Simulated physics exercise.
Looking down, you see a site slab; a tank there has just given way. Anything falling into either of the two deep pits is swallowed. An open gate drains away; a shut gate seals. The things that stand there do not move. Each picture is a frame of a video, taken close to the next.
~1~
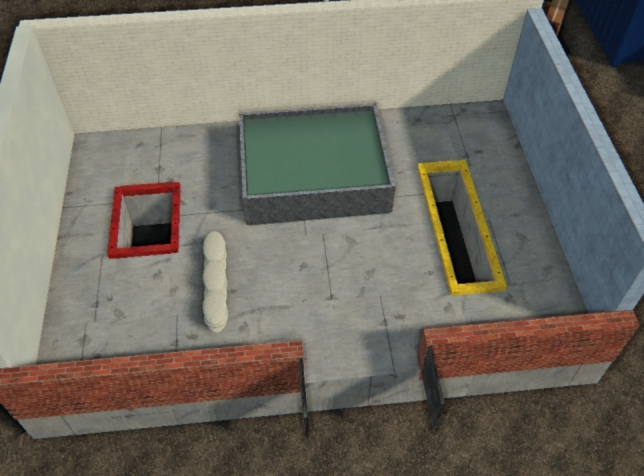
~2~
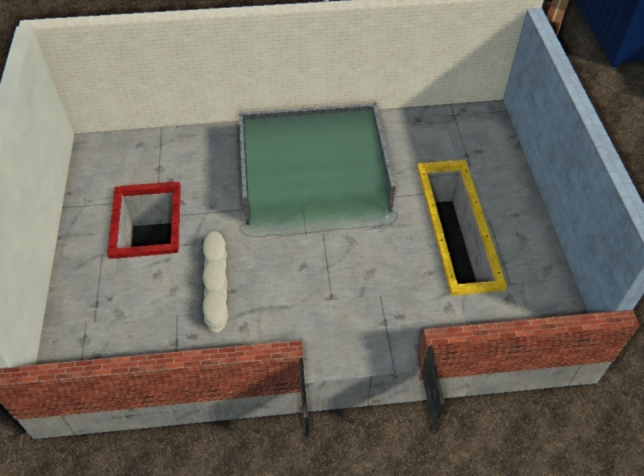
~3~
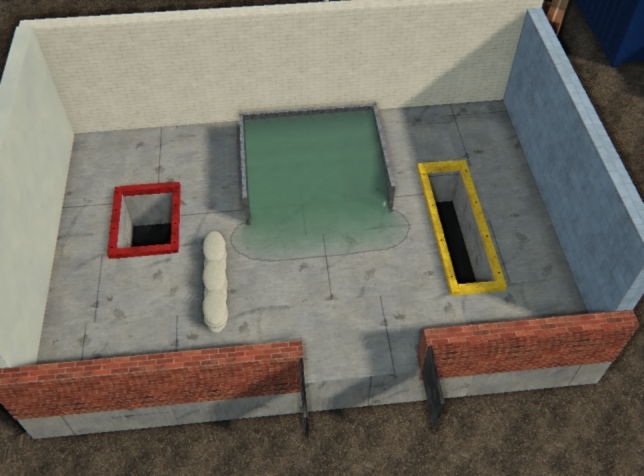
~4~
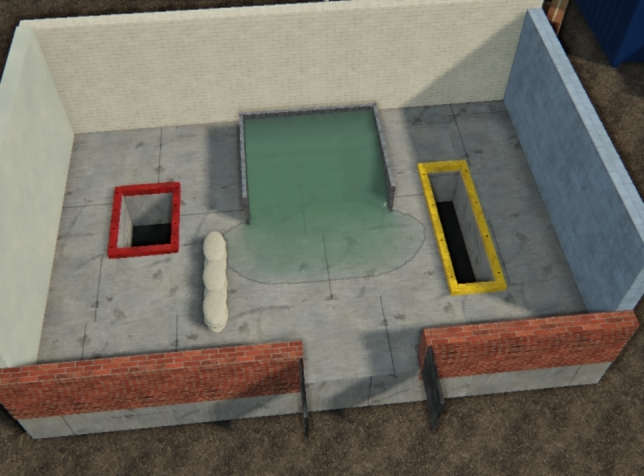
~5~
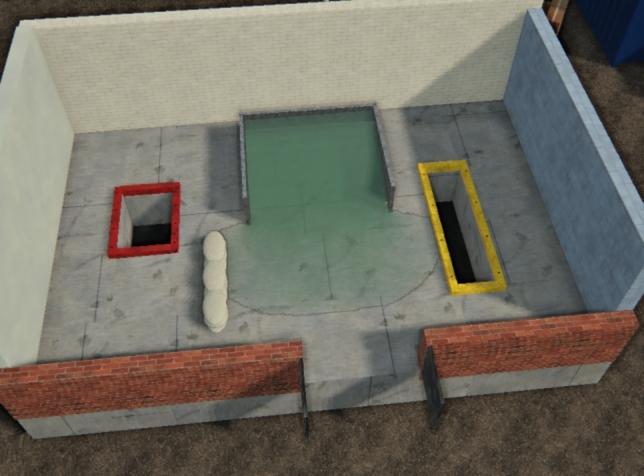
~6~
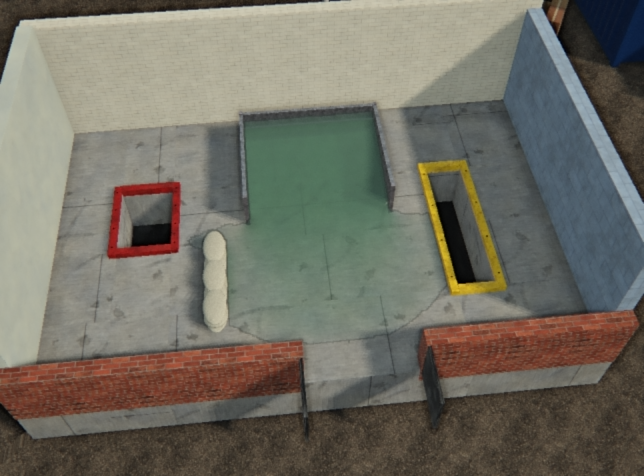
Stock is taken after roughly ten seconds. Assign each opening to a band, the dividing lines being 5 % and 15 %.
The gate lands over 15 %; the red pit lands under 5 %; the yellow pit lands under 5 %.
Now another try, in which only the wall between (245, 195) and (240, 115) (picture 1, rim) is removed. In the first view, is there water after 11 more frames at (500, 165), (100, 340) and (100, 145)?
Point 1: Unwetted; point 2: Inundated; point 3: Inundated.
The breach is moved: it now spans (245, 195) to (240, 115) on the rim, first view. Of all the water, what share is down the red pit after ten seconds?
Roughly 25 per cent goes to the red pit.
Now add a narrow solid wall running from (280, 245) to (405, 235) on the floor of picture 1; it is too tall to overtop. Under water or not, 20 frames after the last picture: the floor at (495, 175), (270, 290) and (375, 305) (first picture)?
Listed order - dry, wet, wet.
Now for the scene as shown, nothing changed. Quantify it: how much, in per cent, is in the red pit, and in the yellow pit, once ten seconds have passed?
0 in a hundred, then 0 in a hundred.
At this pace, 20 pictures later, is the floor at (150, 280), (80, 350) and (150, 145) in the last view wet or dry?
Taking them as listed, I'd call them soaked through, soaked through and high and dry.
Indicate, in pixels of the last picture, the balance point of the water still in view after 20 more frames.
I'd place it roughly at (301, 272).
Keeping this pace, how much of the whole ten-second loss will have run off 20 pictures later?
Roughly 60 %.
A moment on, water covers 30 % of the floor; the gate 4 %, the red pit 0 %, the yellow pit 0 %.
Next, water covers 35 % of the floor; the gate 15 %, the red pit 0 %, the yellow pit 0 %.
Then, water covers 50 % of the floor; the gate 30 %, the red pit 0 %, the yellow pit 0 %.
Later, water covers 70 % of the floor; the gate 41 %, the red pit 0 %, the yellow pit 0 %.
In the end, water covers 95 % of the floor; the gate 48 %, the red pit 0 %, the yellow pit 0 %.
